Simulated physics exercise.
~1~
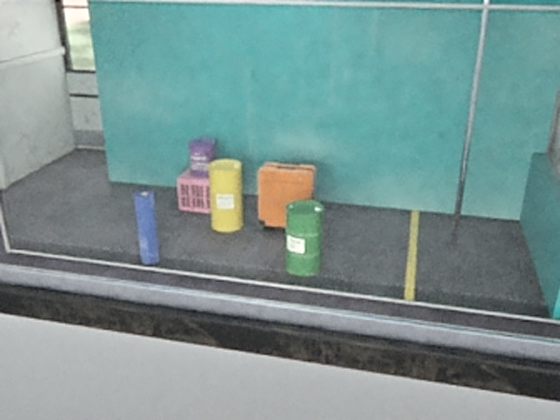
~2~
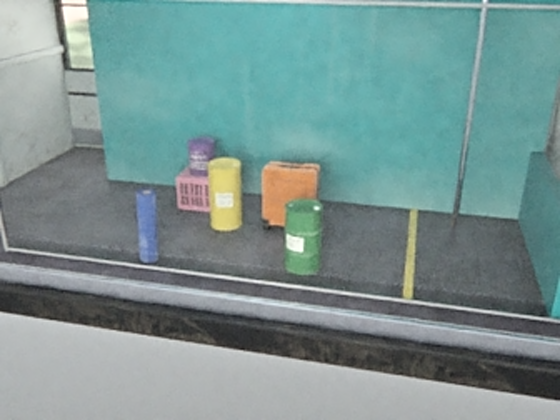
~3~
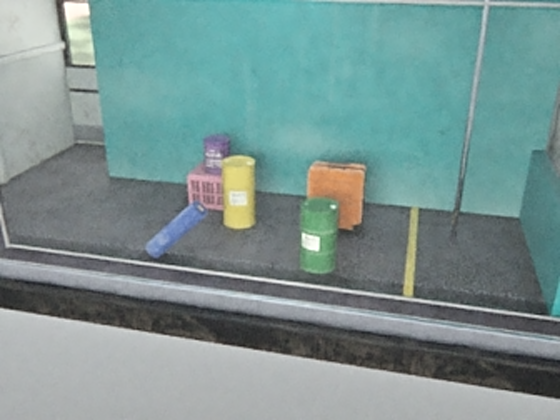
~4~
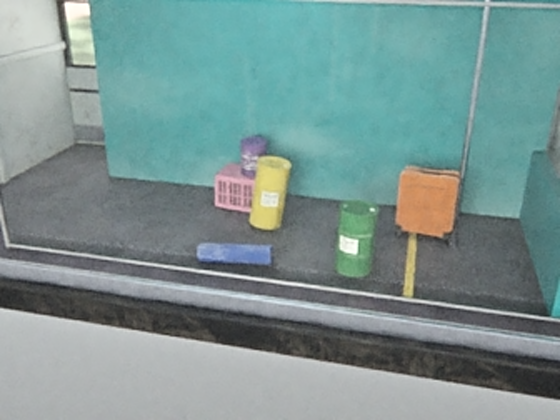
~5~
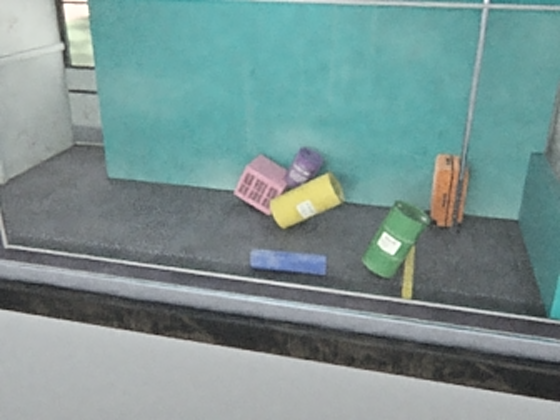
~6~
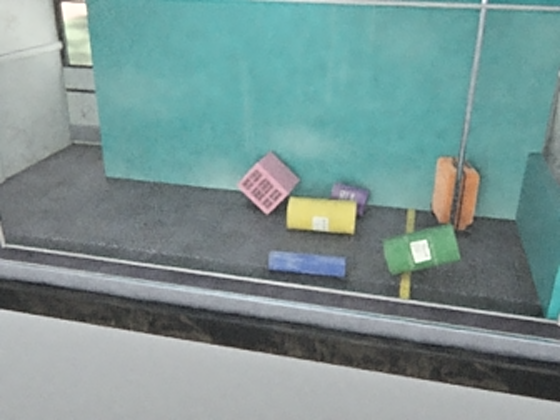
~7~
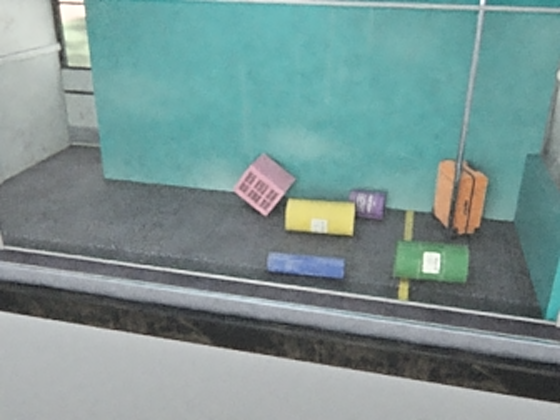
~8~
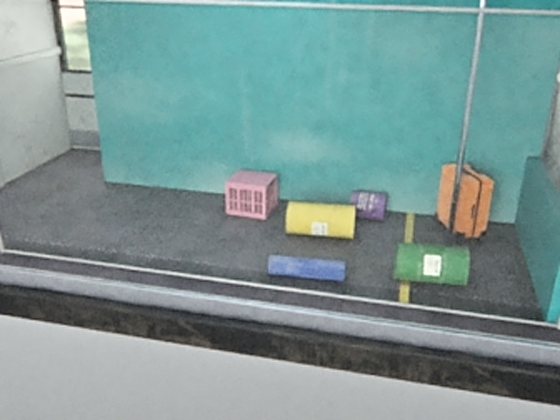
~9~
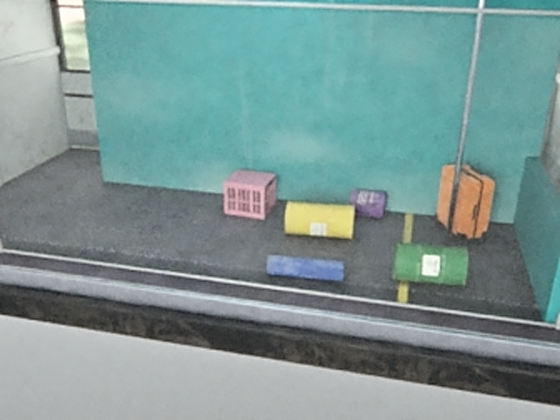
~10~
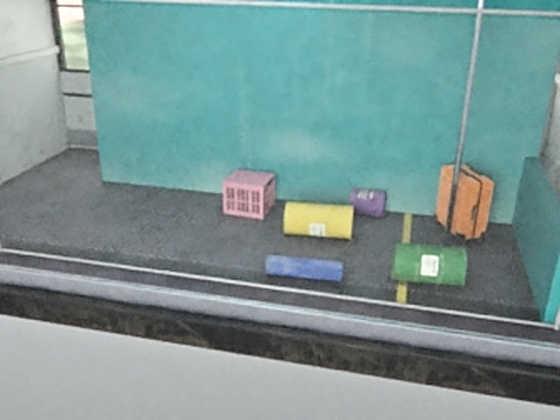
In a bay with a teal back wall, an orange case rolled right to a pole as a blue roll, yellow and green drums and a purple bucket toppled rightward; a pink crate tipped, then settled upright, and the green drum lay past the yellow line.
